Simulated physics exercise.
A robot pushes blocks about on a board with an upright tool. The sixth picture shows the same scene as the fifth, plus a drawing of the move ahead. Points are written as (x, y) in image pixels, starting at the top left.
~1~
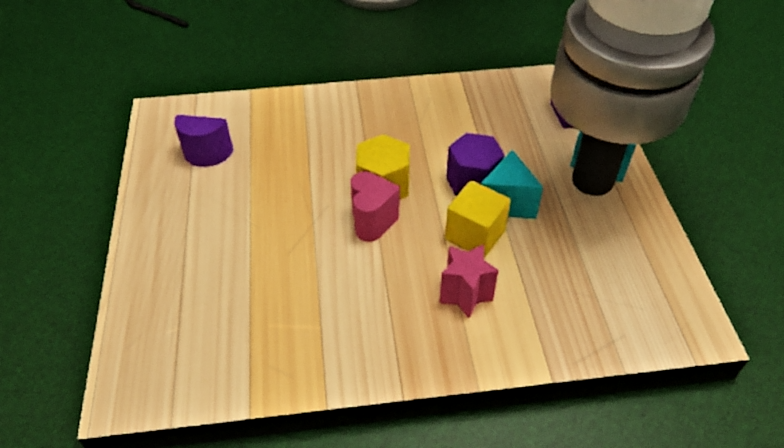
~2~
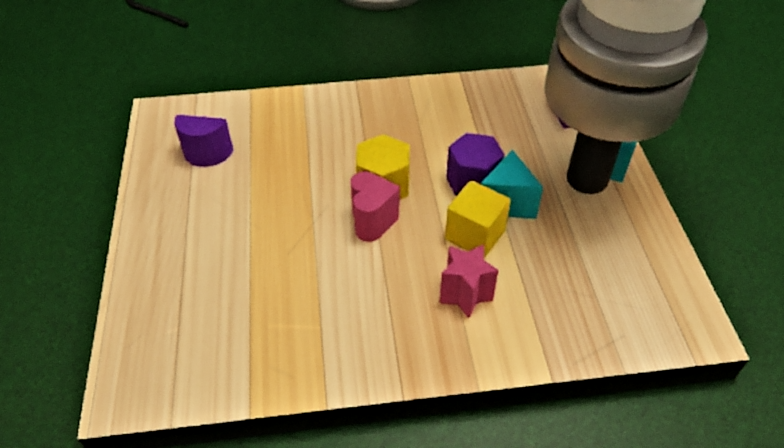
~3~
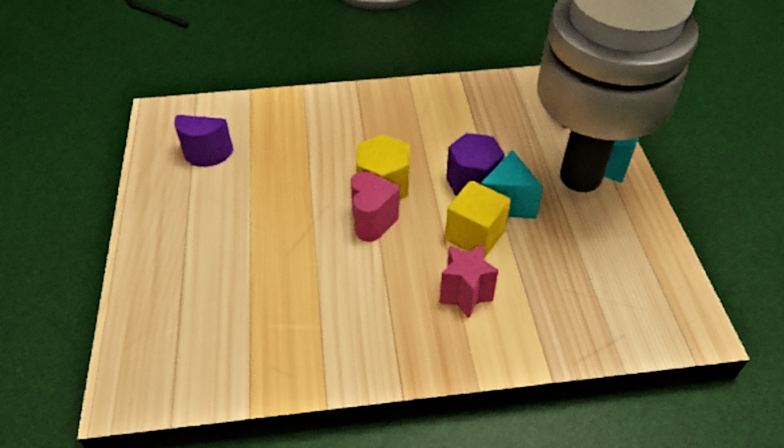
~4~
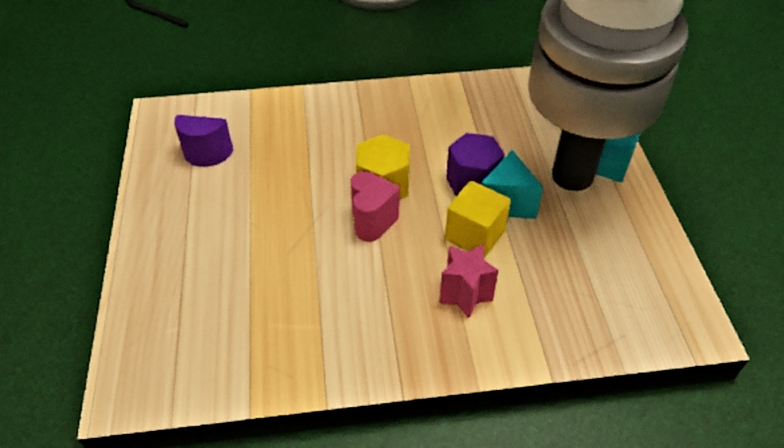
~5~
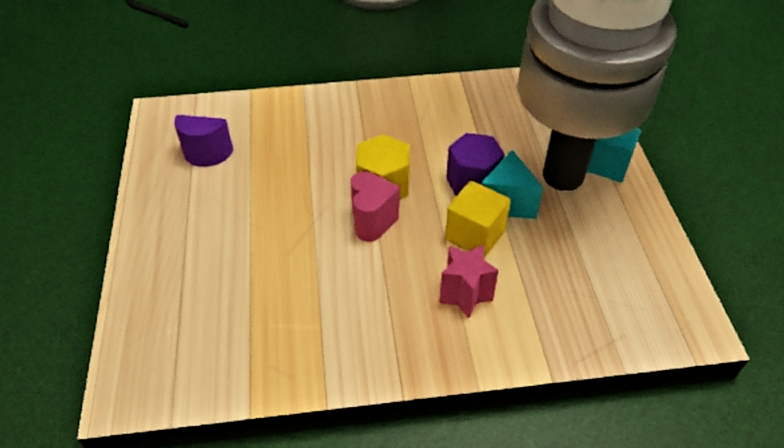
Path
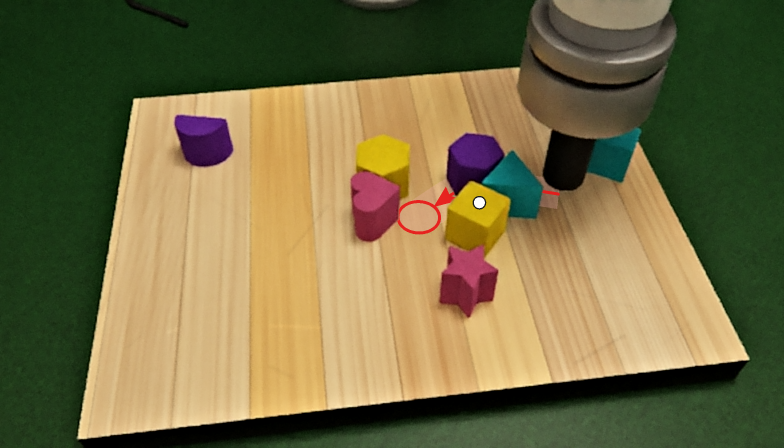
The clip opens on a wooden board scattered with purple, yellow, pink and turquoise blocks, with a robot's upright dark tool near the right side. The tool slides slowly a short way left, revealing more of a turquoise block behind it, while the blocks all stay still.
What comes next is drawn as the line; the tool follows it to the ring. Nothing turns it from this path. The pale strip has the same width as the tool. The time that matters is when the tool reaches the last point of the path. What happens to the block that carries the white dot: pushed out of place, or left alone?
When the path is over, the block that carries the white dot has left its spot.
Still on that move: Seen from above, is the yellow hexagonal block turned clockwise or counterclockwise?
My answer: Anticlockwise.
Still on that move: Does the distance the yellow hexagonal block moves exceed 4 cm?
It seems not.
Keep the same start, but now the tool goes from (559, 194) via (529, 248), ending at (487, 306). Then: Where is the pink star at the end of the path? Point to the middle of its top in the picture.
Top centre: (449, 275).
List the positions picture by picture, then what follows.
In the first frame, tip of the tool at (592, 183), middles of tops, pink heart-shaped block at (372, 190), yellow hexagonal block at (383, 153), purple hexagonal block at (477, 150), yellow square at (479, 203), turquoise triangle at (512, 172).
In the second frame, tool at (587, 181), nothing pushed.
In the third frame, tool at (580, 179), nothing pushed.
In the fourth frame, tool at (572, 178), nothing pushed.
In the fifth frame, tool at (563, 178), pink heart-shaped block at (372, 190), yellow hexagonal block at (383, 153), purple hexagonal block at (477, 150), yellow square at (479, 203), turquoise triangle at (512, 172).
The line goes from (559, 194) by way of (506, 186) and (457, 191) to (419, 217); the dot is on the yellow square.
The first path, step by step. One third of the way, tool at (508, 169); purple hexagonal block at (447, 146); yellow square at (474, 203), turned 20° anticlockwise; turquoise triangle at (480, 170).
Two thirds of the way, tool at (459, 175); yellow hexagonal block at (361, 150), turned 30° anticlockwise; purple hexagonal block at (414, 143), turned 55° clockwise; yellow square at (469, 210), turned 45° anticlockwise; turquoise triangle at (437, 182), turned 15° anticlockwise.
At the end, tool at (419, 201); pink heart-shaped block at (356, 194), turned 35° clockwise; yellow hexagonal block at (358, 150), turned 30° anticlockwise; purple hexagonal block at (412, 144), turned 65° clockwise; yellow square at (464, 217), turned 75° anticlockwise; turquoise triangle at (405, 214), turned 50° anticlockwise.
